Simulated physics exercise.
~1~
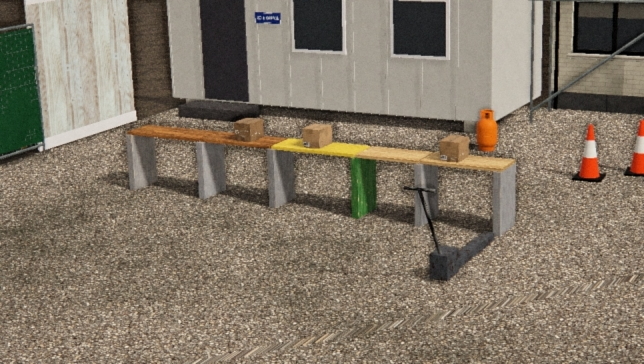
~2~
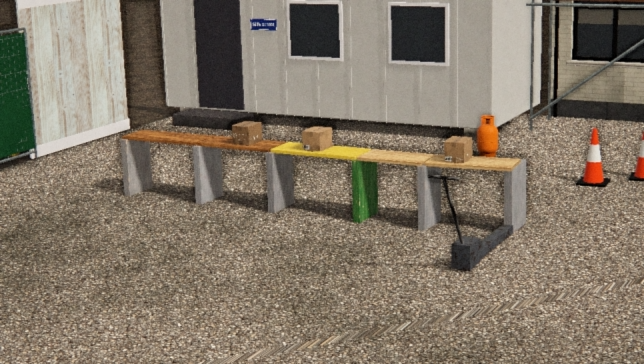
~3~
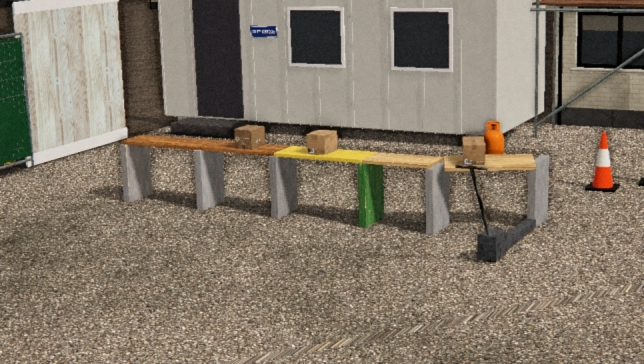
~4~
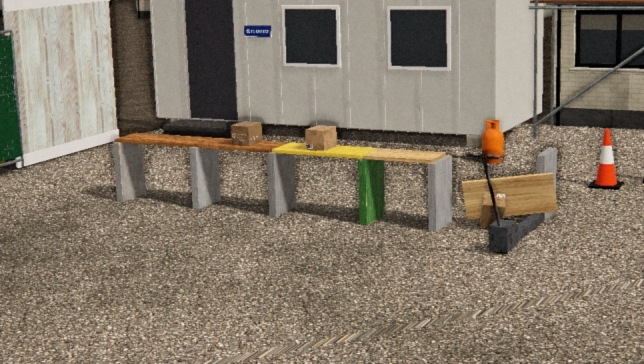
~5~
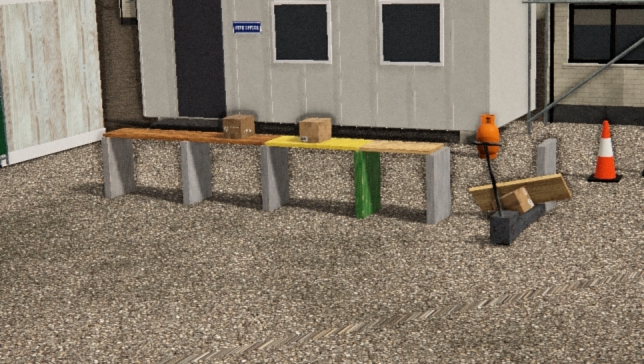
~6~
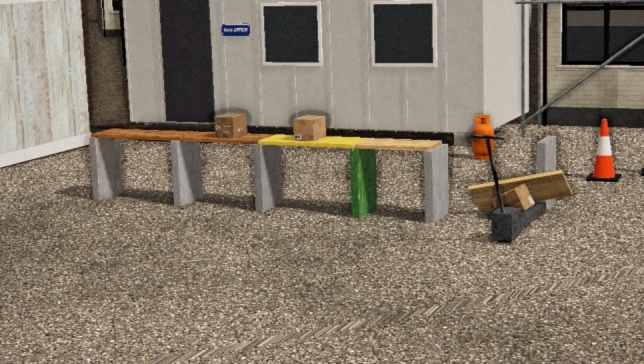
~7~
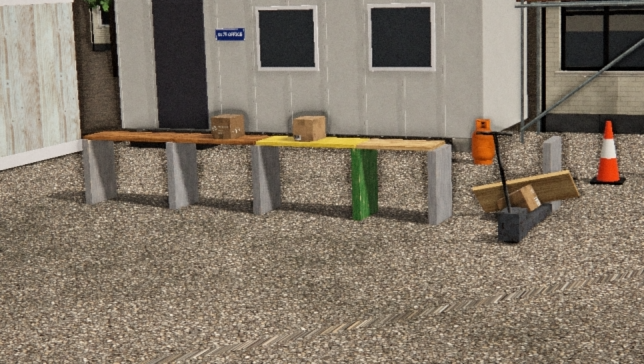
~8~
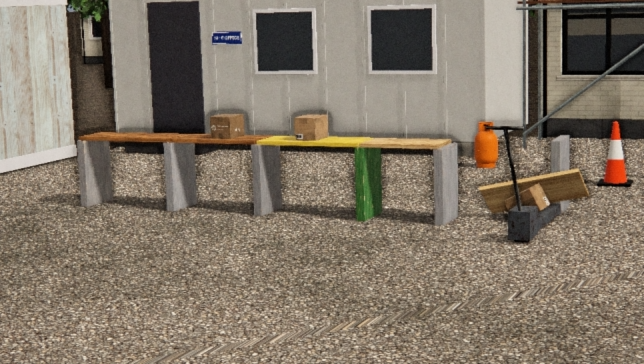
At the start, a long, low row of boards rests on upright blocks across gravel, with three cartons on top, one board yellow and one upright green. A dark jack with a tall handle sits at the right end and moves in against the last upright. That upright shifts right, carrying the end board and its carton until a gap opens beside the next board. The end board then drops and tips over the jack, and the carton falls with it. They settle at a slant while the rest stays standing, the yellow board and green upright still in place.
